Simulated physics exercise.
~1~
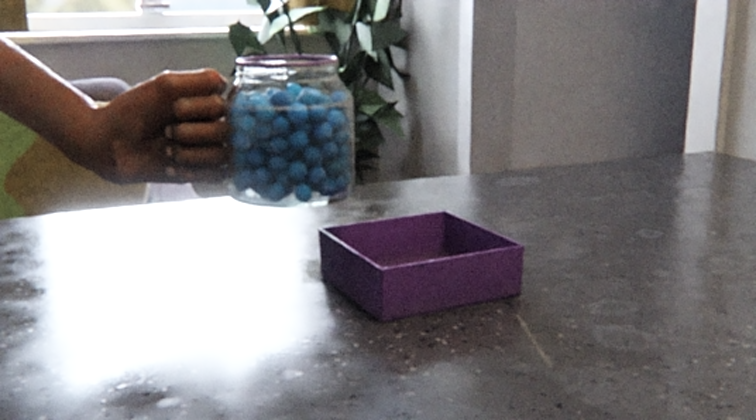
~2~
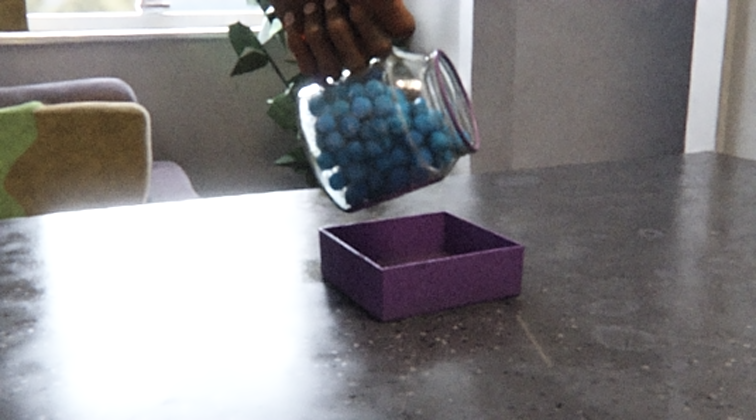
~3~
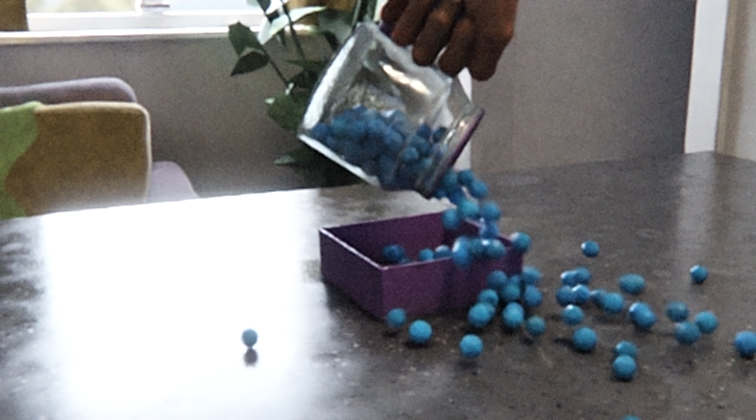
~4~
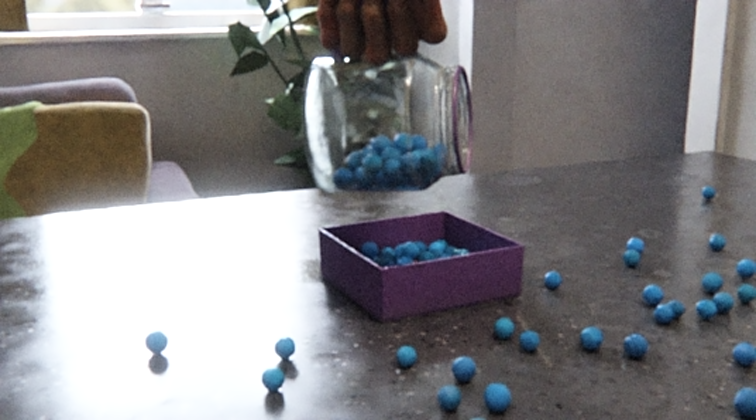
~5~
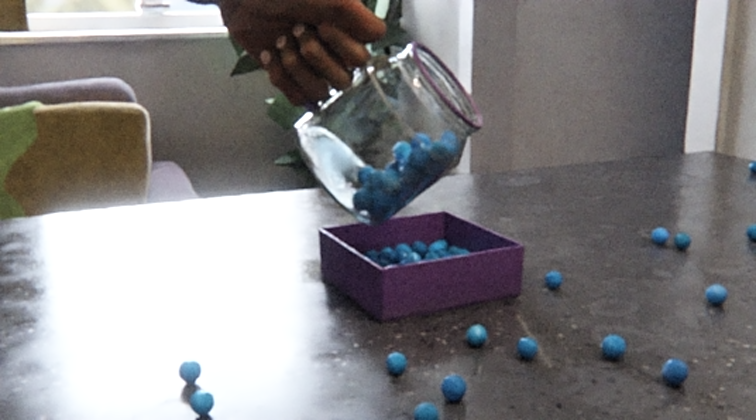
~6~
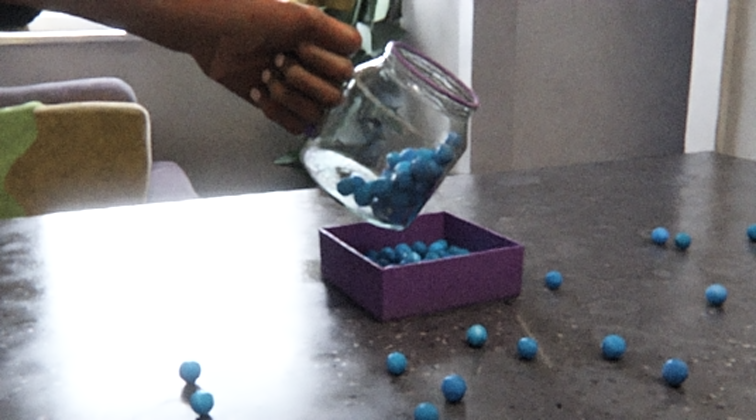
A hand carried a glass jar of small blue balls over a purple tray and tipped it, spilling many across the gray table and some into the tray, then turned it back, leaving some balls still inside the tilted jar.
